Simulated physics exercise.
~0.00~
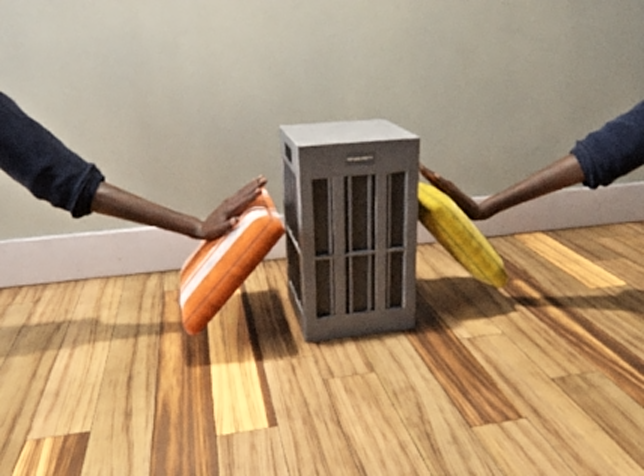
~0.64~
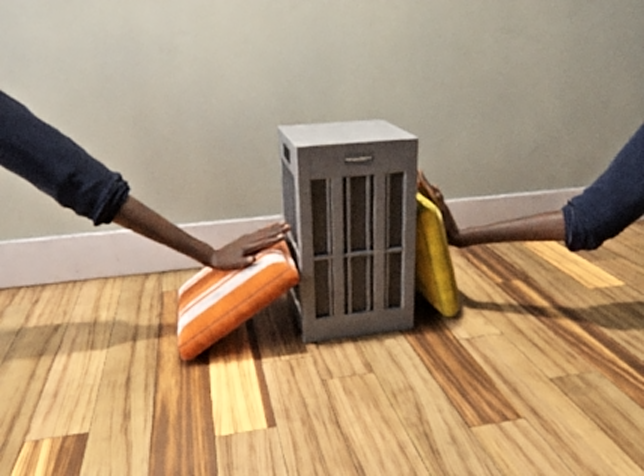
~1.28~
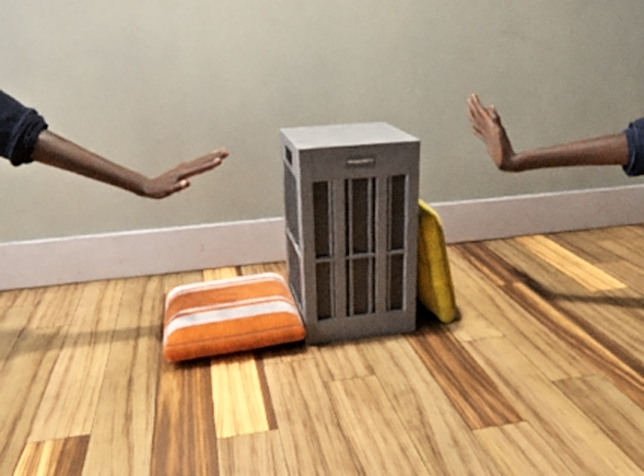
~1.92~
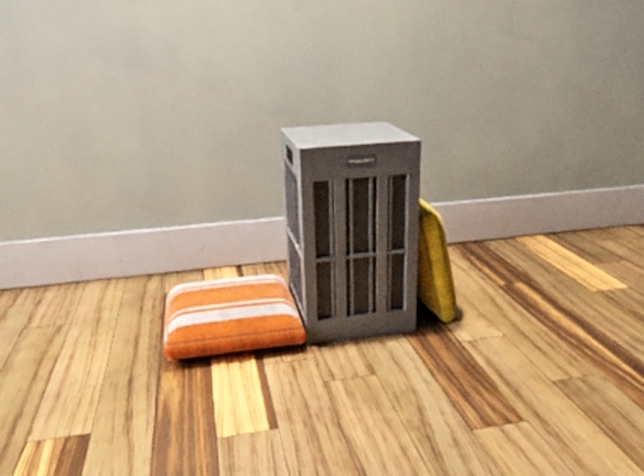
Two hands release cushions against a grey crate; the orange slumps flat, the yellow stays leaning.
